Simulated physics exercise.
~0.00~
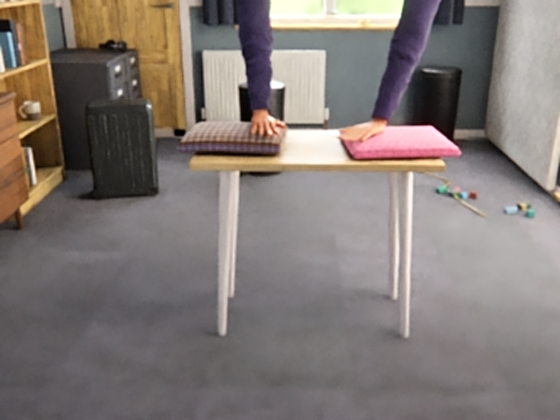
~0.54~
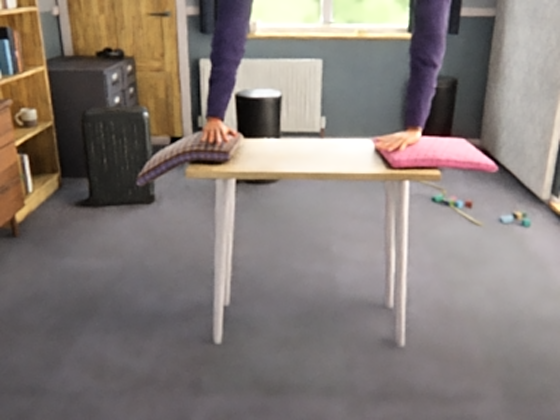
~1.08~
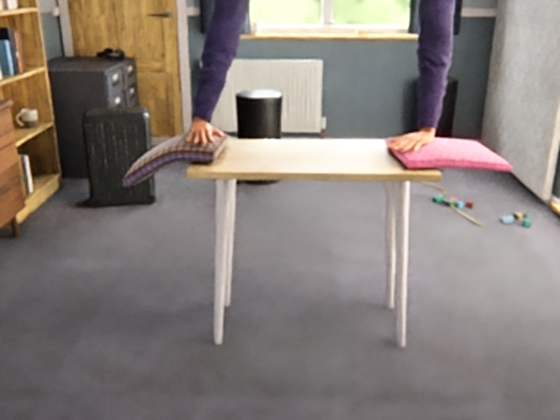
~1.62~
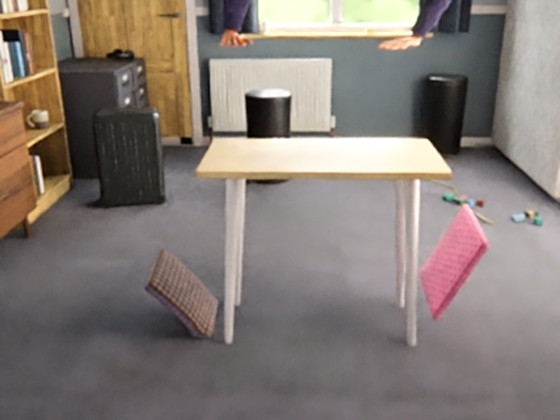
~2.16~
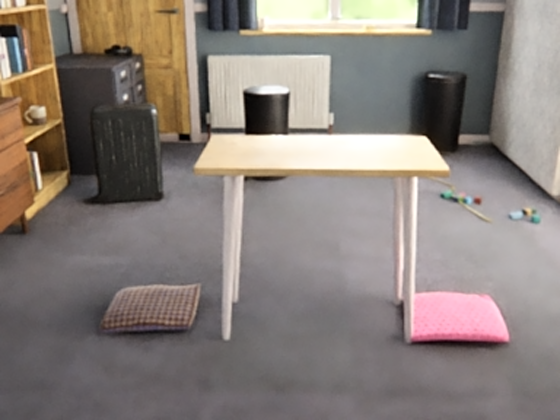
Two hands spread a brown checked cushion-like item and a pink pad apart on a low table, sliding them outward until they overhang opposite ends, then lift away; both items tumble off and end up on the grey floor, brown at left and pink at right.
